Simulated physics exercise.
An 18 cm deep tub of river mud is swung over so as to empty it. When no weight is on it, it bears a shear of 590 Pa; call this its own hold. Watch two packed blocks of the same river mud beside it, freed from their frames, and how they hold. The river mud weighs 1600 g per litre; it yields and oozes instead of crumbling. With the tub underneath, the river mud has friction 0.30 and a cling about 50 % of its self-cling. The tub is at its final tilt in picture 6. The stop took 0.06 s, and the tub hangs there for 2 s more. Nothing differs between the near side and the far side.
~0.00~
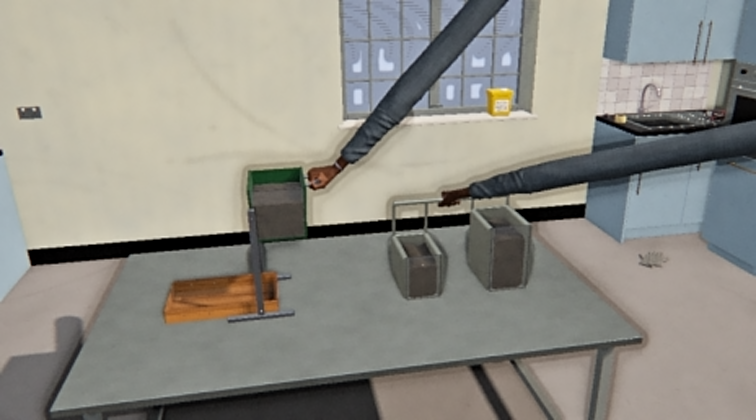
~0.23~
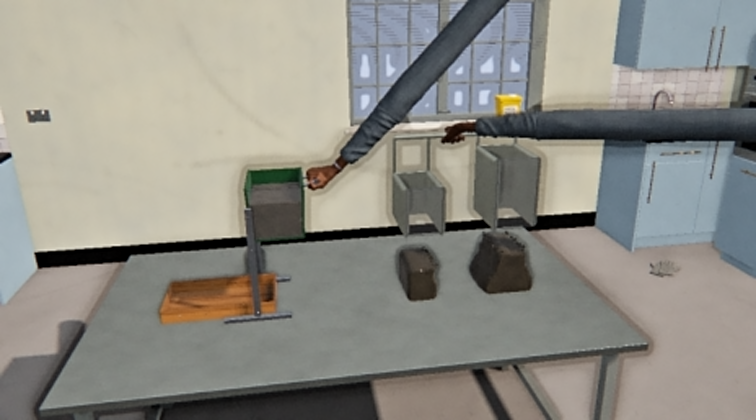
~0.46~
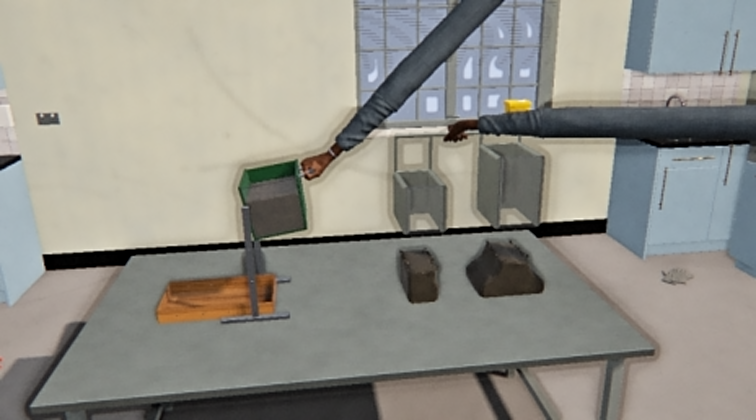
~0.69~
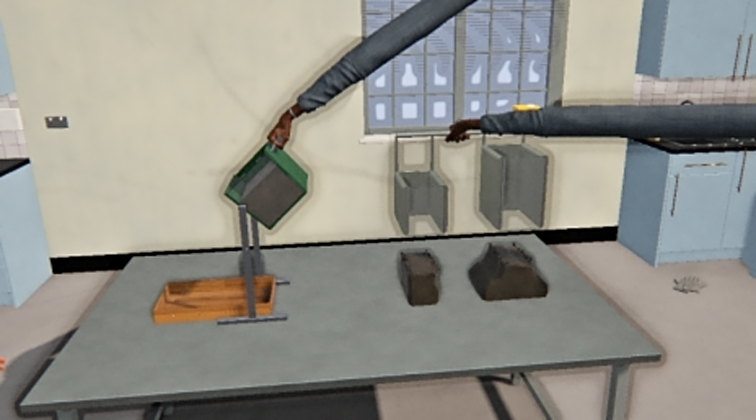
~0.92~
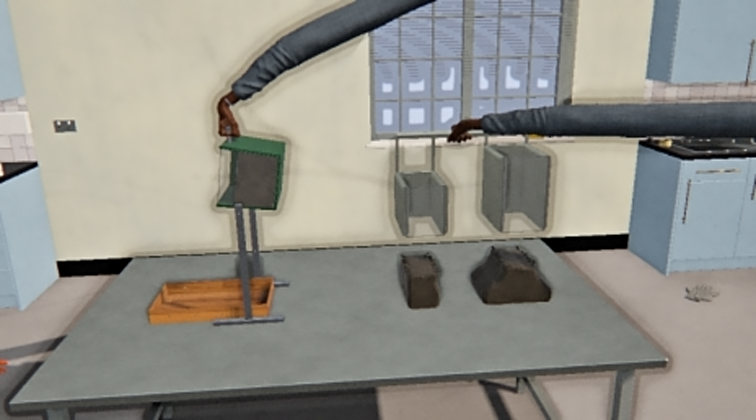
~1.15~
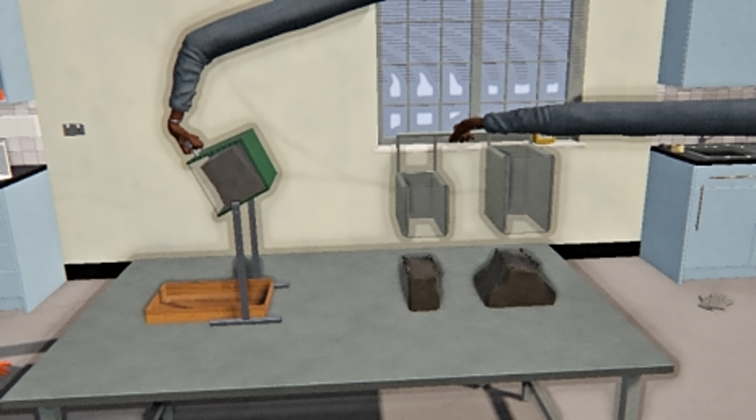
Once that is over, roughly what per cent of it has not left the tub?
Around 0 percent.
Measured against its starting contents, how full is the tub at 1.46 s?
I'd say close to 0 %.
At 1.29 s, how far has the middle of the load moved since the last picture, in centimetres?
Close to 9 centimetres.
After 1.29 s, the tub is at 115 degrees and holds 64 %.
After 1.46 s, the tub is at 115 degrees and holds 0 %.
After 1.63 s, the tub is at 115 degrees and holds 0 %.
After 1.80 s, the tub is at 115 degrees and holds 0 %.
After 3.15 s, the tub is at 115 degrees and holds 0 %.
